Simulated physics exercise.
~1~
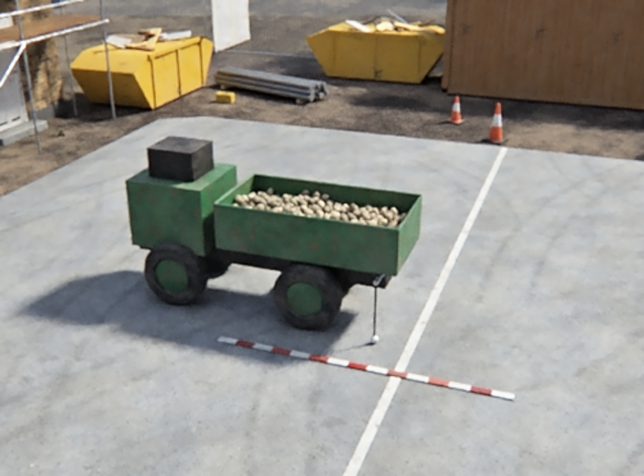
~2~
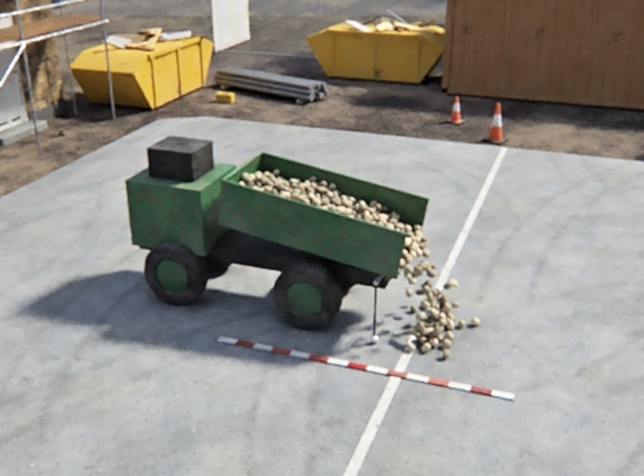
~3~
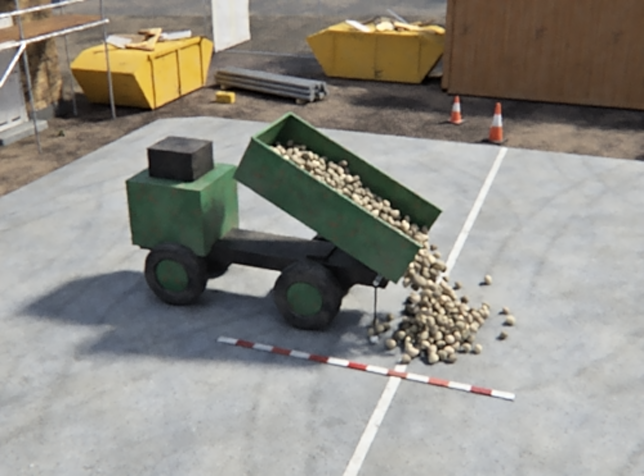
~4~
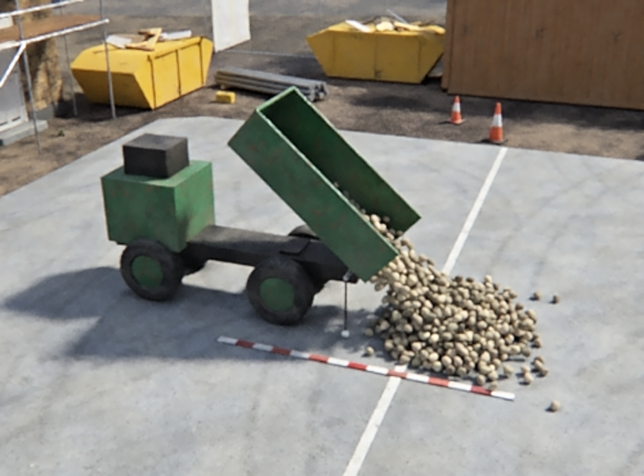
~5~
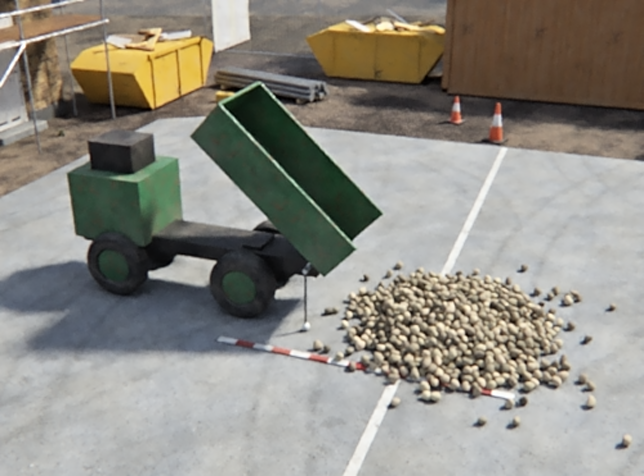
A green tipping truck with a black block on its cab stands on a sunlit grey concrete yard, seen from above and to one side, its open bed full of pale round stones. A white line and a red-and-white striped staff cross the ground by its rear, with yellow skips and orange cones behind. The bed tilts up, and stones spill from its right end into a growing heap. As it steepens, the truck rolls left and the stones pour out. Finally the raised bed is empty, and the broad heap covers part of the staff, mostly right of the line.
